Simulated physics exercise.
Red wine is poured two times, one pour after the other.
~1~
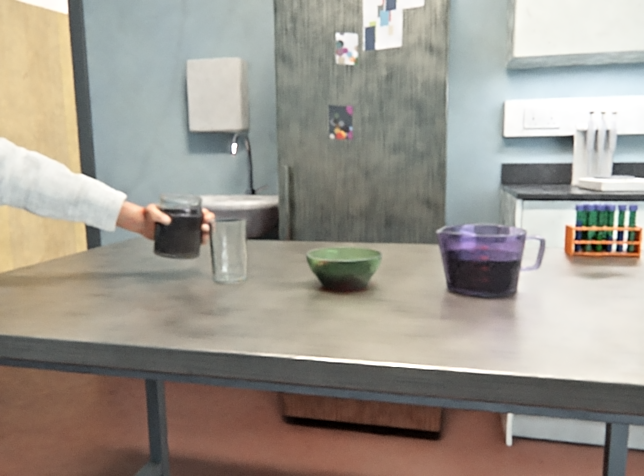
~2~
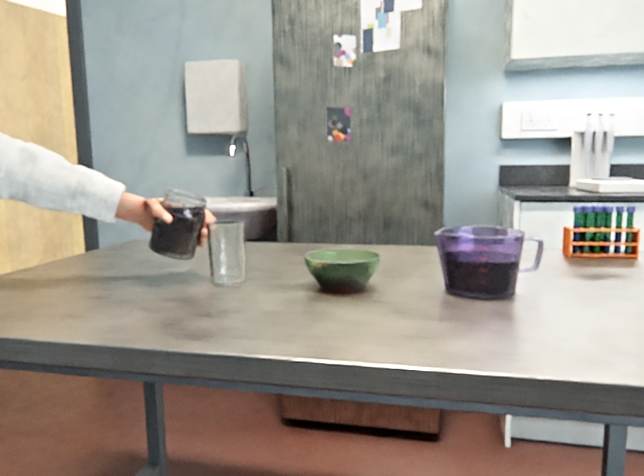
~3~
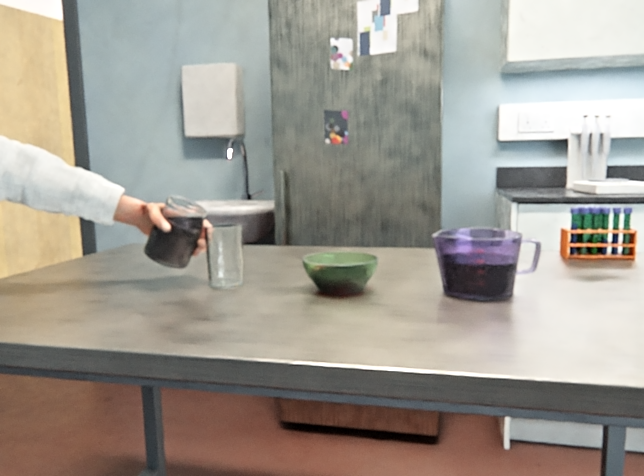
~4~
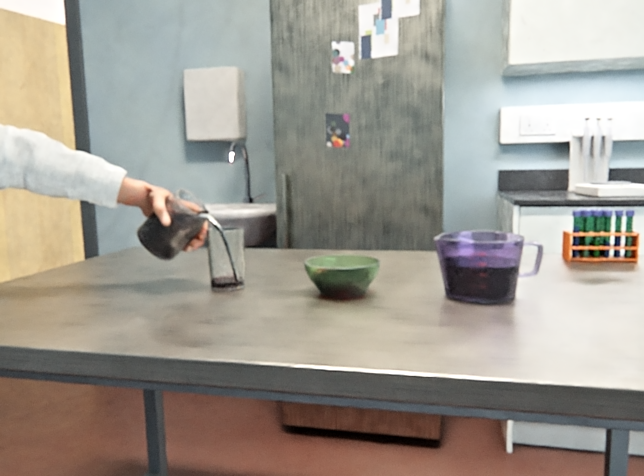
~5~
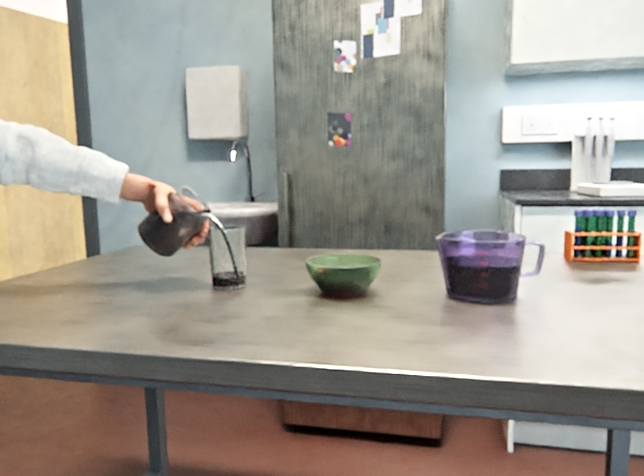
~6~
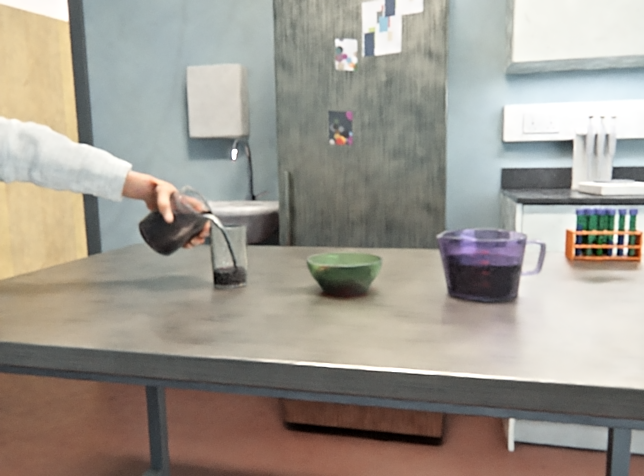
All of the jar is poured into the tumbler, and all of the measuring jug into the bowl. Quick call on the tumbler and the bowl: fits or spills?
Tumbler - spills; bowl - spills.
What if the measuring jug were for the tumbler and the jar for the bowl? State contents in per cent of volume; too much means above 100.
170 % and 130 %, in that order.
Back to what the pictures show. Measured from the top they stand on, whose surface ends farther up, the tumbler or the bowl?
Higher in the one on the left.
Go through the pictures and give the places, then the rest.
The hand lifts the jar; jar (179, 223) about three quarters full; measuring jug (482, 257) about half full; tumbler (229, 248) empty; bowl (344, 267) about half full, in the first picture.
The jar is brought over; jar (180, 222) tipped 20° with all of its load; tumbler (227, 250) empty, in the second picture.
The jar is brought over; jar (178, 230) tipped 30° with all of its load; tumbler (225, 254) empty, in the third picture.
A stream runs into the tumbler; jar (176, 223) tipped 50° with nearly all of its load; tumbler nearly empty, surface at (228, 280), in the fourth picture.
A stream runs into the tumbler; jar (177, 220) tipped 50° with nearly all of its load; bowl (344, 274) about half full, in the fifth picture.
A stream runs into the tumbler; jar (178, 219) tipped 55° with nearly all of its load; measuring jug about half full, surface at (483, 260); tumbler about a quarter full, surface at (230, 270); bowl about half full, surface at (345, 273), in the sixth picture.
Soon after, the tumbler is about three quarters full.
Later, the tumbler is full to the brim and has run over.
In the end, the tumbler is full to the brim and has run over; the bowl is full to the brim and has run over.
